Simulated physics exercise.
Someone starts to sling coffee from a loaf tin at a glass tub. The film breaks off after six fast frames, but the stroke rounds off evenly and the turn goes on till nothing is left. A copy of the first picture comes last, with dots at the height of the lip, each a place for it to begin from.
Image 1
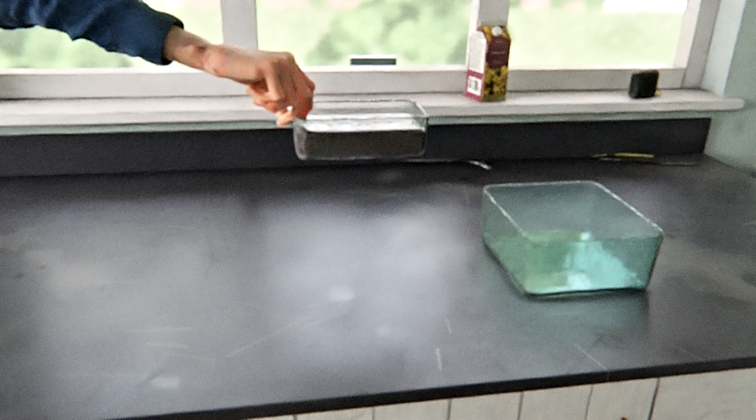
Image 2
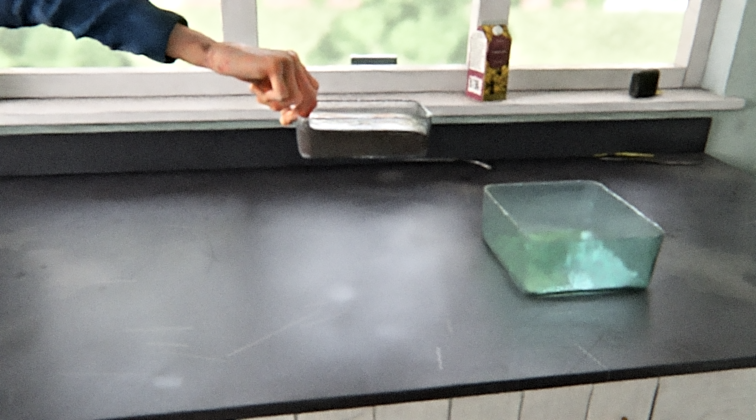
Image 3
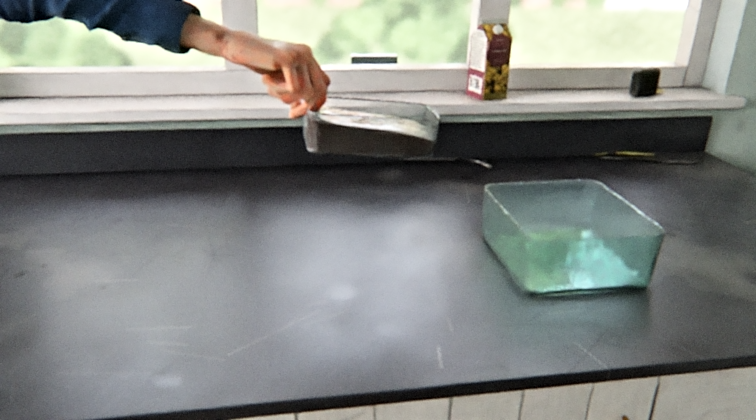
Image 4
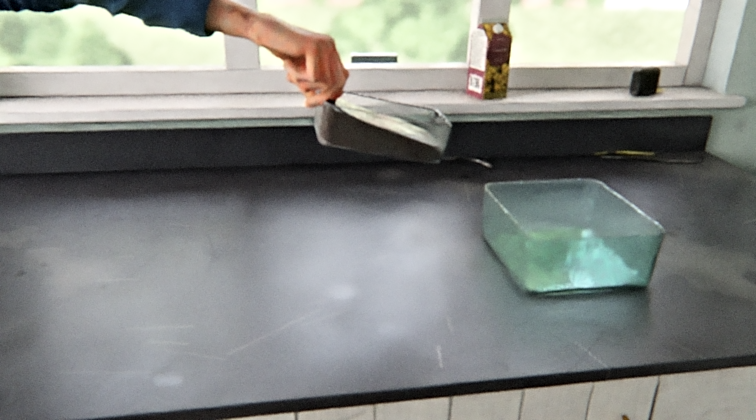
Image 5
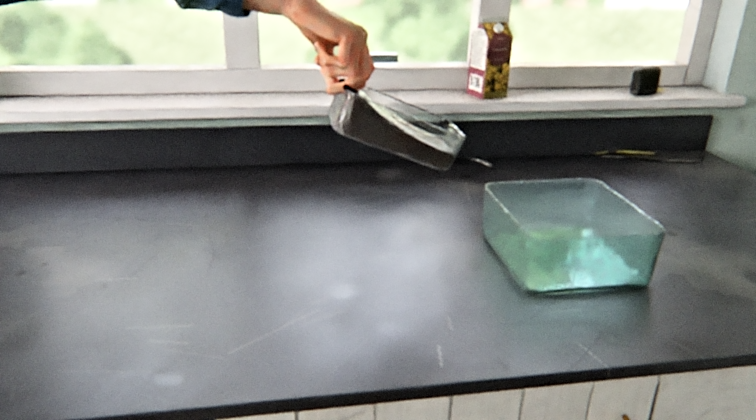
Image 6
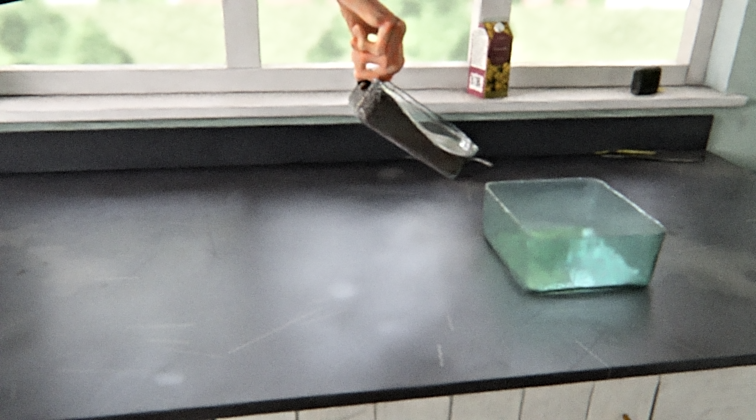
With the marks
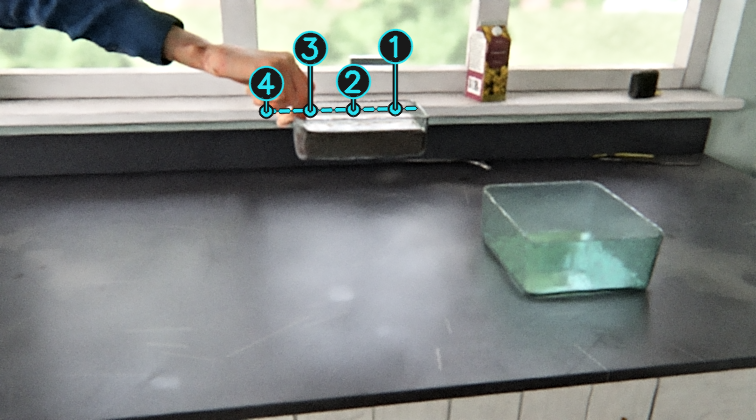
A hand in a dark blue sleeve carries a small loaf-shaped container rightward above a dark countertop by a bright window, seen from slightly above by a still camera. A greenish glass tub sits on the counter at right, with a maroon-and-yellow carton and a small black object on the white sill behind. The container, held level at first, tilts steadily, its right end dipping, while the tub stays put.
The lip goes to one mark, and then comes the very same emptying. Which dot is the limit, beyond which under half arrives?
The answer is place 1.
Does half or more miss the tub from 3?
Yes.
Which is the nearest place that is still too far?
Place 2.
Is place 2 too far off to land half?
Yes, that goes wrong.
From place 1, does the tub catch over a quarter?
Yes, it does.
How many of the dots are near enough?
One.
On the marked copy, 1 at (395, 108); 2 at (353, 109); 3 at (310, 110); 4 at (266, 111).
If 1 is chosen, about 66 % lands in the tub, 20 % falls short and 13 % goes beside or beyond.
If 2 is chosen, about 25 % lands in the tub, 67 % falls short and 9 % goes beside or beyond.
If 3 is chosen, about 1 % lands in the tub, 95 % falls short and 4 % goes beside or beyond.
If 4 is chosen, about 0 % lands in the tub, 99 % falls short.
